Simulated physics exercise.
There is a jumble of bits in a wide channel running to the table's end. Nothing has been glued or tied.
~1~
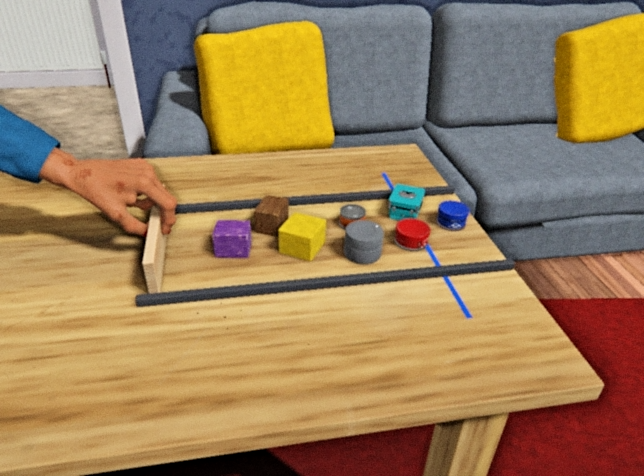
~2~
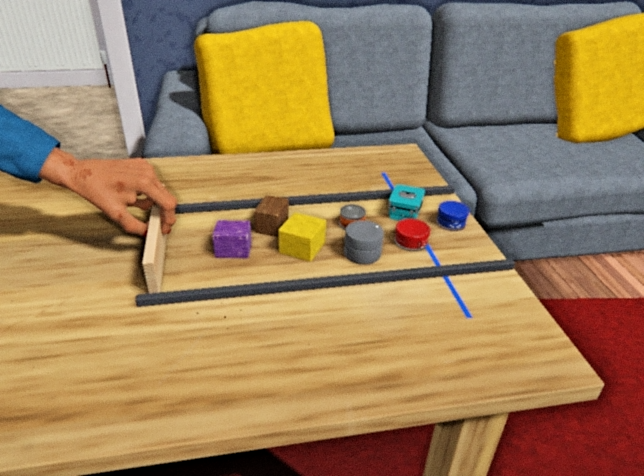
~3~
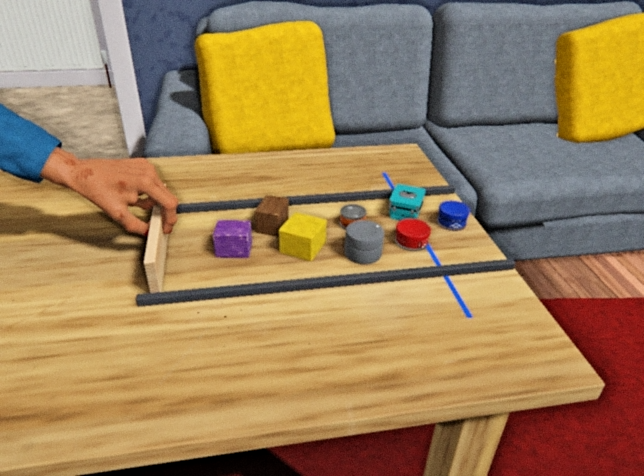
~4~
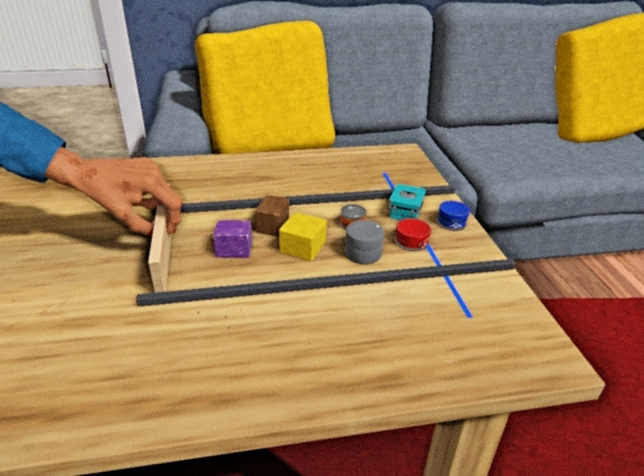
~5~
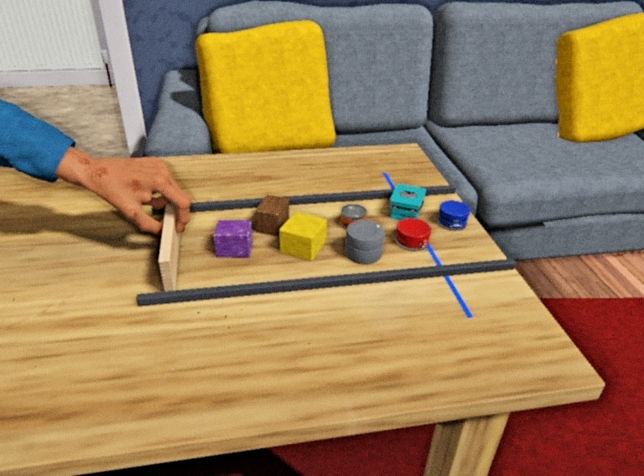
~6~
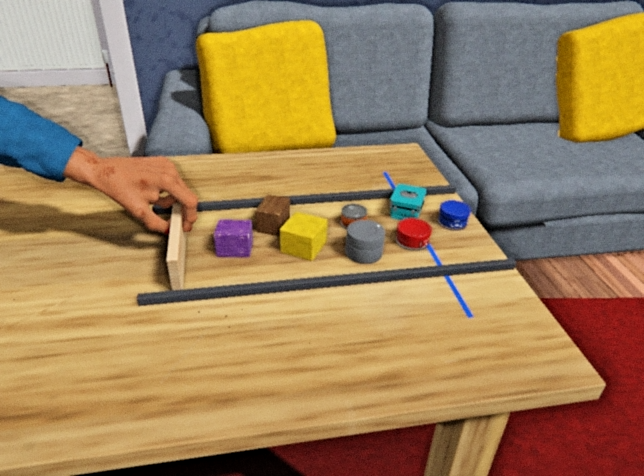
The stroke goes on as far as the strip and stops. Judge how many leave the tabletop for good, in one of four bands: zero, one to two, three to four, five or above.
Those that leave the table: One or a pair.
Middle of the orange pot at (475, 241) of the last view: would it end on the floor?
Placed like that, the orange pot is fine.
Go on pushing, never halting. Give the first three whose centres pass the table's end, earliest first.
The blue pot goes first, followed by the turquoise case and then the red tin.
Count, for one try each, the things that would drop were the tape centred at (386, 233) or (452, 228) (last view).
So it's 0 the first time and 4 the second time.
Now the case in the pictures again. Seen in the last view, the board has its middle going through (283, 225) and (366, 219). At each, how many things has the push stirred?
4 and 7.
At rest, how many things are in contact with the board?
Contact count: 4.
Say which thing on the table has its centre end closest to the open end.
Answer: The turquoise case.
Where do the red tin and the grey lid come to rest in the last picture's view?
The first comes to rest at (470, 222), and the second at (456, 247).
Soon after, none off yet; blue pot at rest near (454, 215); turquoise case at rest near (408, 203); red tin at rest near (413, 234).
Then, none off yet; blue pot moved a little near (465, 217); turquoise case moved about its own width near (438, 202); red tin moved about its own width near (441, 225).
At rest, the number that fall off is one or two; fallen, blue pot.
